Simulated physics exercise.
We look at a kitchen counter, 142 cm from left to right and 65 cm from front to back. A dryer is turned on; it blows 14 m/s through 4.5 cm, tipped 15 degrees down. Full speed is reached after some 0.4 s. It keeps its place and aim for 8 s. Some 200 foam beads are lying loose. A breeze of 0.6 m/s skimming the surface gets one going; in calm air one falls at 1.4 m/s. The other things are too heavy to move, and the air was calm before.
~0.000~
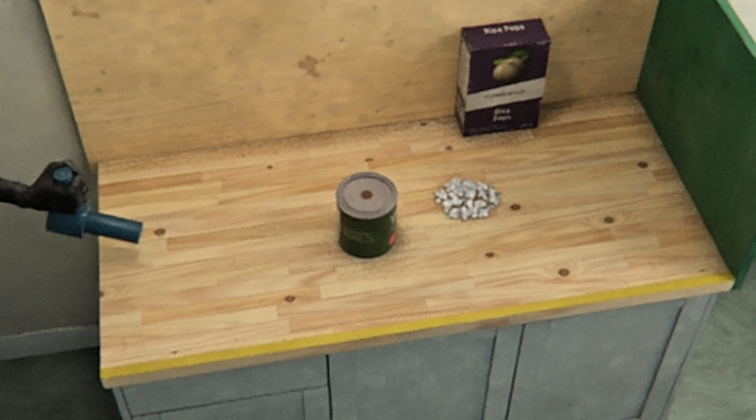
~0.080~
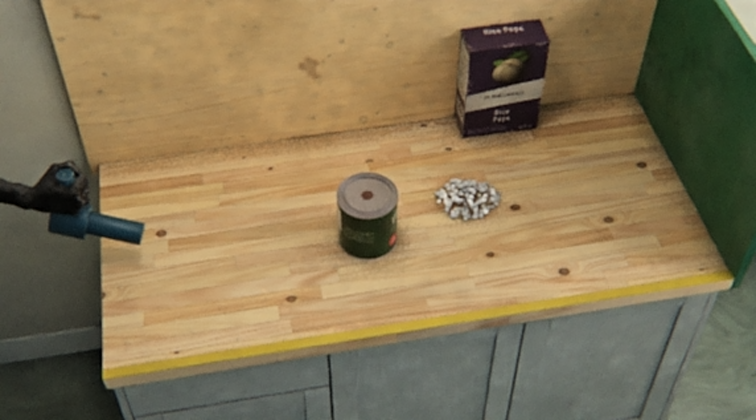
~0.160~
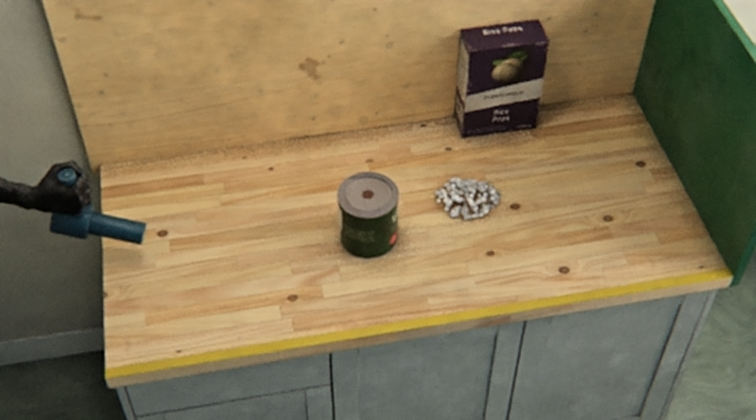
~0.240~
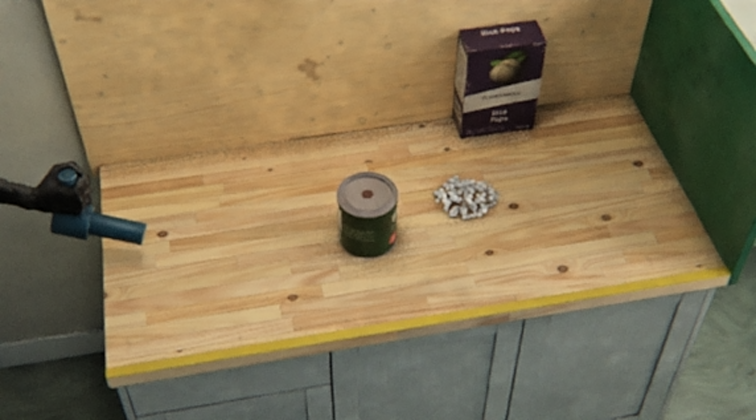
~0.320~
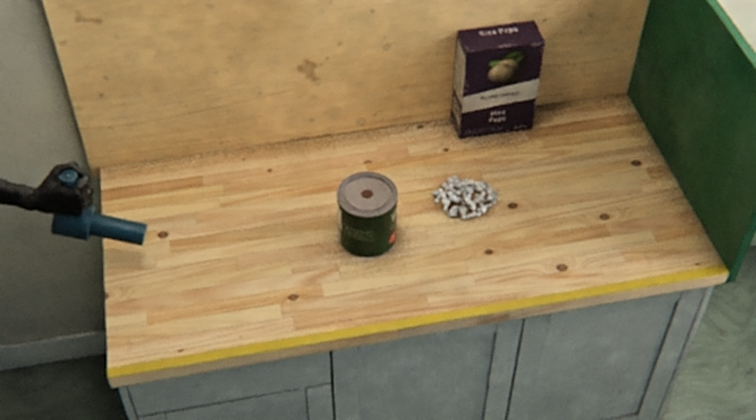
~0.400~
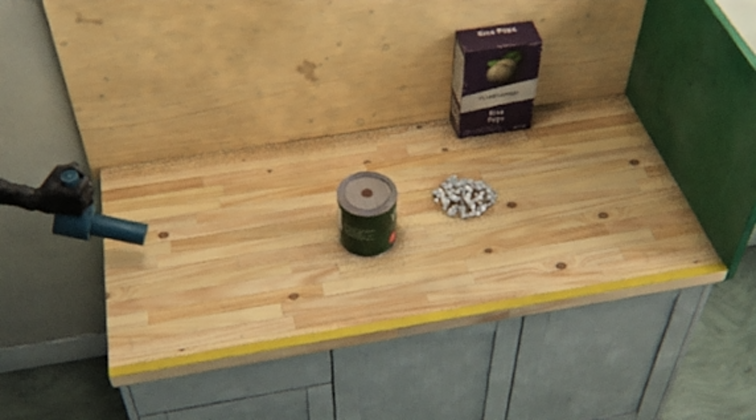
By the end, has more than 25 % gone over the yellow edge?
More than a quarter over the yellow edge: No.
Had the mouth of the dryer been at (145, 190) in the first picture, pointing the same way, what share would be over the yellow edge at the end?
Then about 90 %.
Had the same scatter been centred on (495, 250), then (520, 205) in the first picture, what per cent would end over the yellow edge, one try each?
In that order: 30 %, 0 %.
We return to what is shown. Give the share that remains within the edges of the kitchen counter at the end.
Some 100 per cent.
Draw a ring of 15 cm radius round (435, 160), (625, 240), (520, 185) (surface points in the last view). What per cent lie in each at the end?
In turn about 30 %, 0 %, 50 %.
After 1.6 s, 0 % are over the yellow edge; the middle of those still in play is near (464, 198); 2 % have settled or left.
After 2.6 s, 0 % are over the yellow edge; the middle of those still in play is near (468, 196); 5 % have settled or left.
After 4.4 s, 0 % are over the yellow edge; the middle of those still in play is near (468, 196); 12 % have settled or left.
After 8.0 s, at the end, 0 % are over the yellow edge; the middle of those still in play is near (468, 196).
